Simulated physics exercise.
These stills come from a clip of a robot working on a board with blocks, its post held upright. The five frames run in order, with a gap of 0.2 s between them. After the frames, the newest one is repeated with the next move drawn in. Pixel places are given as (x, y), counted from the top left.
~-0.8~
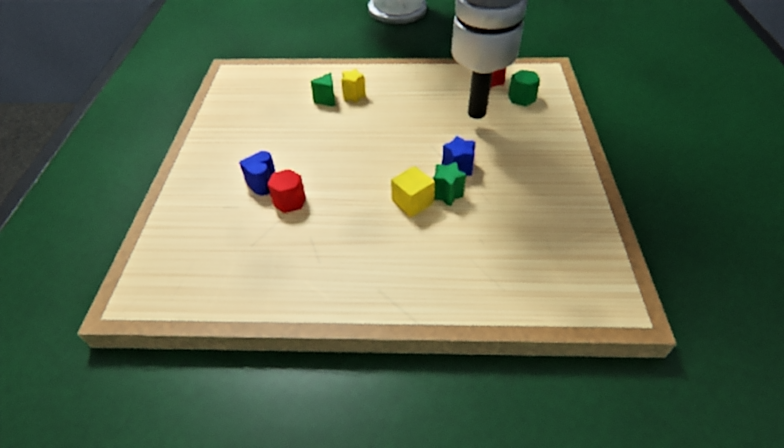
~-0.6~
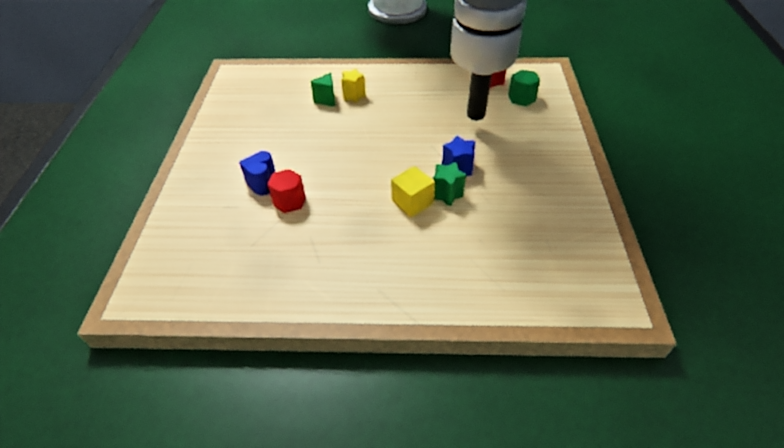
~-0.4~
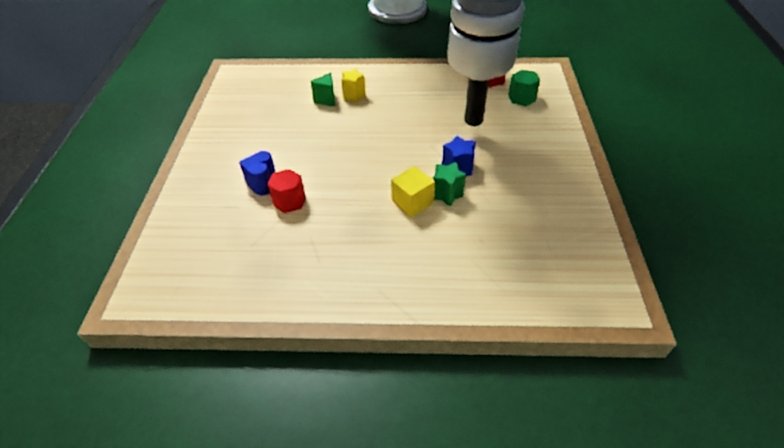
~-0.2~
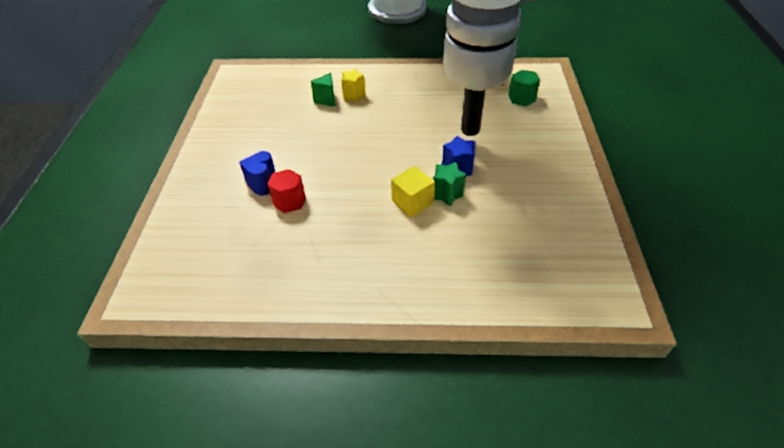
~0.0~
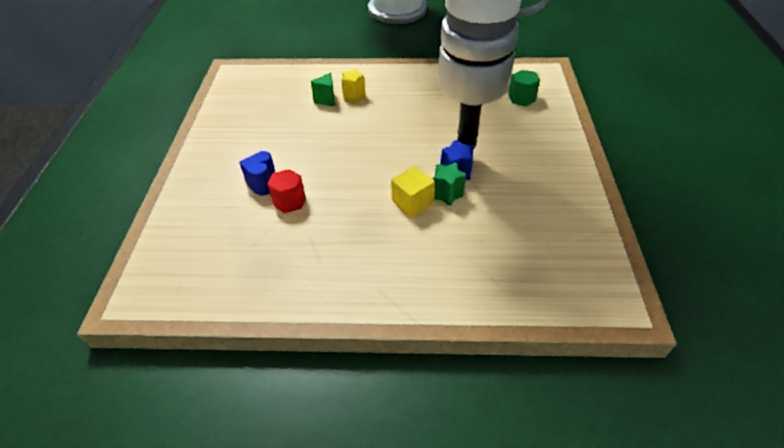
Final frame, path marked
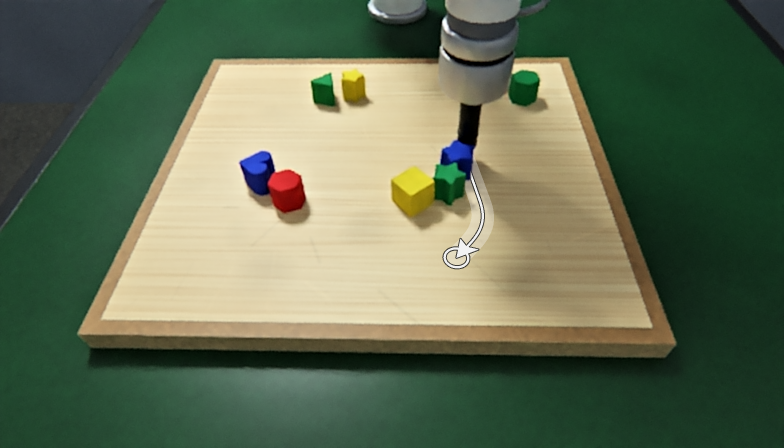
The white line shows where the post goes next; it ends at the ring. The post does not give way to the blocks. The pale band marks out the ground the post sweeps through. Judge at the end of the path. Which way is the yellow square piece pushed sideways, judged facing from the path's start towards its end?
Its shift is rightward.
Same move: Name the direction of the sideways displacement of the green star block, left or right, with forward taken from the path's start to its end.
The green star block is shifted sideways to the right, facing along the path from start to end.
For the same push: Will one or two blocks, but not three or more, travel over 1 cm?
Answer: No.
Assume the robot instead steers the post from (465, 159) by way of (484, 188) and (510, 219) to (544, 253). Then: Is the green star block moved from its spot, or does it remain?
My prediction: It moves.
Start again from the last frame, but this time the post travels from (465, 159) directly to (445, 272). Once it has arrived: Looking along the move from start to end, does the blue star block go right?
Yes - that is the case.
Drawn move, from (465, 159) through (476, 190) and (482, 225) to (456, 258).
On the path given first. One third of the way, post (478, 177); yellow square piece (407, 185), turned 35° clockwise; green star block (442, 193), turned 30° clockwise; blue star block (460, 177), turned 30° clockwise.
Two thirds of the way, post (483, 213); yellow square piece (403, 186), turned 55° clockwise; green star block (429, 206), turned 70° clockwise; blue star block (459, 202), turned 70° clockwise.
At the end, post (458, 245); yellow square piece (398, 186), turned 70° clockwise; green star block (411, 211), turned 110° clockwise; blue star block (440, 221), turned 110° clockwise.
